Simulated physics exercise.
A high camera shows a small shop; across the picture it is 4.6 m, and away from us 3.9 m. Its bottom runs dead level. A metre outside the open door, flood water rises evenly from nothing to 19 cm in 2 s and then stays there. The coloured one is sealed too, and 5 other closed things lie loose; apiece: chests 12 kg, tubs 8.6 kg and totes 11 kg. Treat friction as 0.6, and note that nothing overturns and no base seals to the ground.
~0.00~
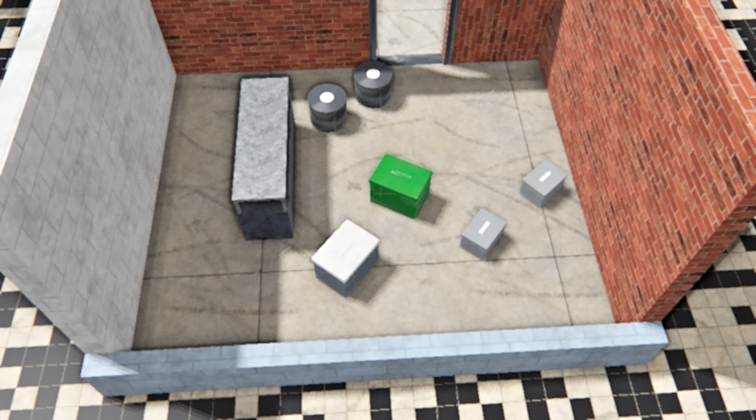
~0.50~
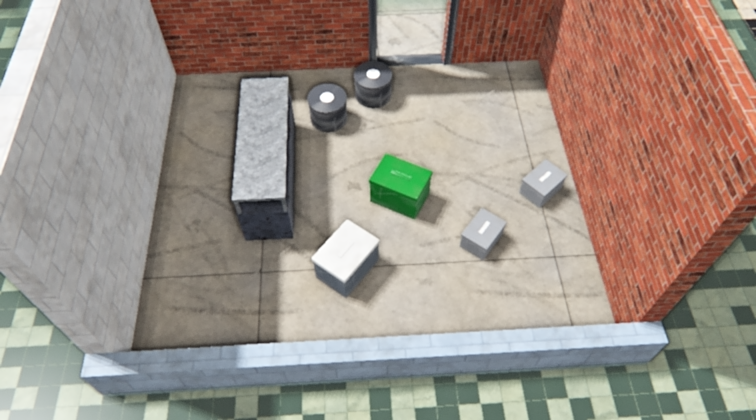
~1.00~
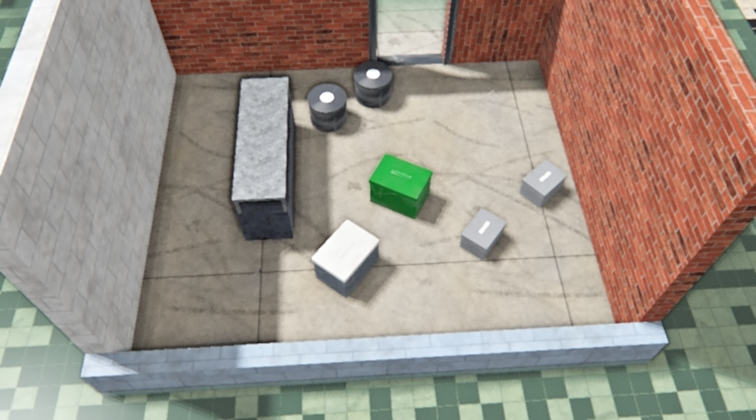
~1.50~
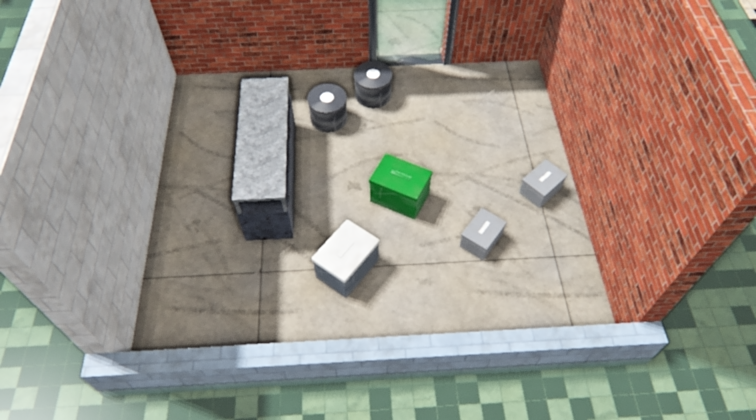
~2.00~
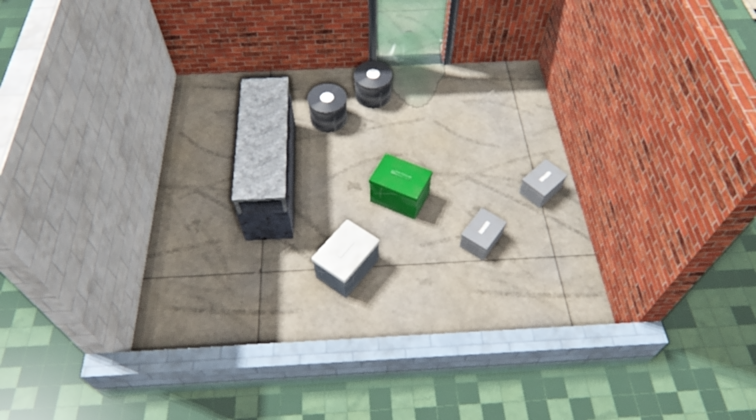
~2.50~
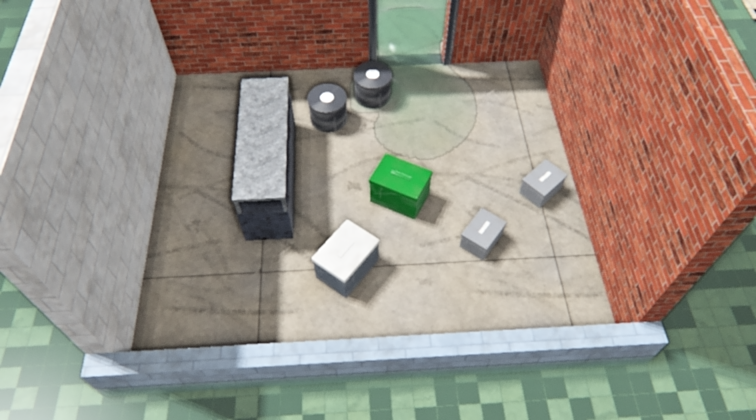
A small shop with brick walls at the back and right, a pale wall at the left and a low pale-blue wall in front is seen from high above. A green chest sits mid-floor between a long dark counter and two small grey boxes, with a white-topped box in front and two dark tubs behind. Greenish water covers the checkered ground outside, then spreads through the doorway onto the floor, while the objects and camera stay still.
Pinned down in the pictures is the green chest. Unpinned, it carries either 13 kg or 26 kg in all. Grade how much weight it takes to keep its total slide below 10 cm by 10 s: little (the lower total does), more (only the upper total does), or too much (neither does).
Grade: More.
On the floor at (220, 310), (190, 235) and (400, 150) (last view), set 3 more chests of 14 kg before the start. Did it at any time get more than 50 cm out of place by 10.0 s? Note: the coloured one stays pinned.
In the order given, within the mark, then within the mark, and last within the mark.
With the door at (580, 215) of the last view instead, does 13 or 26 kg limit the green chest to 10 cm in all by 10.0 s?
For that position, the bigger mass alone succeeds.
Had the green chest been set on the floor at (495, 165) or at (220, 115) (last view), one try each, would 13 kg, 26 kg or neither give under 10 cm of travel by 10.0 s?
The first try gives success with heavier only; the second gives success with both.
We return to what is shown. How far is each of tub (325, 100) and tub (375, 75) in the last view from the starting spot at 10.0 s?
In turn: 0 cm, 20 cm.
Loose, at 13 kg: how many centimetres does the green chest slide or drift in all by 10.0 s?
Total path: Approx. 50 cm.
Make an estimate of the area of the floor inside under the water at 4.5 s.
Wet area: Approx. 9.5 m2.
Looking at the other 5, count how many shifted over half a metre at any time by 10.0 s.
Count: 0.
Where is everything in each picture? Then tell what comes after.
In the first frame, the green chest at (401, 176), on the bottom; 0.0 m2 under water; 0 of 6 have shifted.
In the second frame, the green chest at (401, 176), on the bottom; 0.0 m2 under water; 0 of 6 have shifted.
In the third frame, the green chest at (401, 176), on the bottom; 0.0 m2 under water; 0 of 6 have shifted.
In the fourth frame, the green chest at (401, 176) rests on the ground; water covers 0.0 m2; 0 of 6 have shifted.
In the fifth frame, the green chest at (401, 176) rests on the ground; 0.4 m2 under water; 0 of 6 have shifted.
In the sixth frame, the green chest at (401, 176) rests on the ground; 1.5 m2 under water; 0 of 6 have shifted.
After 3.5 s the green chest would be 5 cm from its start with 13 kg and 0 cm from its start with 26 kg; 5 cm of water round it then.
After 4.5 s the green chest would be 36 cm from its start with 13 kg and 0 cm from its start with 26 kg; 4 cm of water round it then.
After 7.0 s the green chest would be 37 cm from its start with 13 kg and 0 cm from its start with 26 kg; 5 cm of water round it then.
After 10.0 s the green chest would be 53 cm from its start with 13 kg and 0 cm from its start with 26 kg; 6 cm of water round it then.
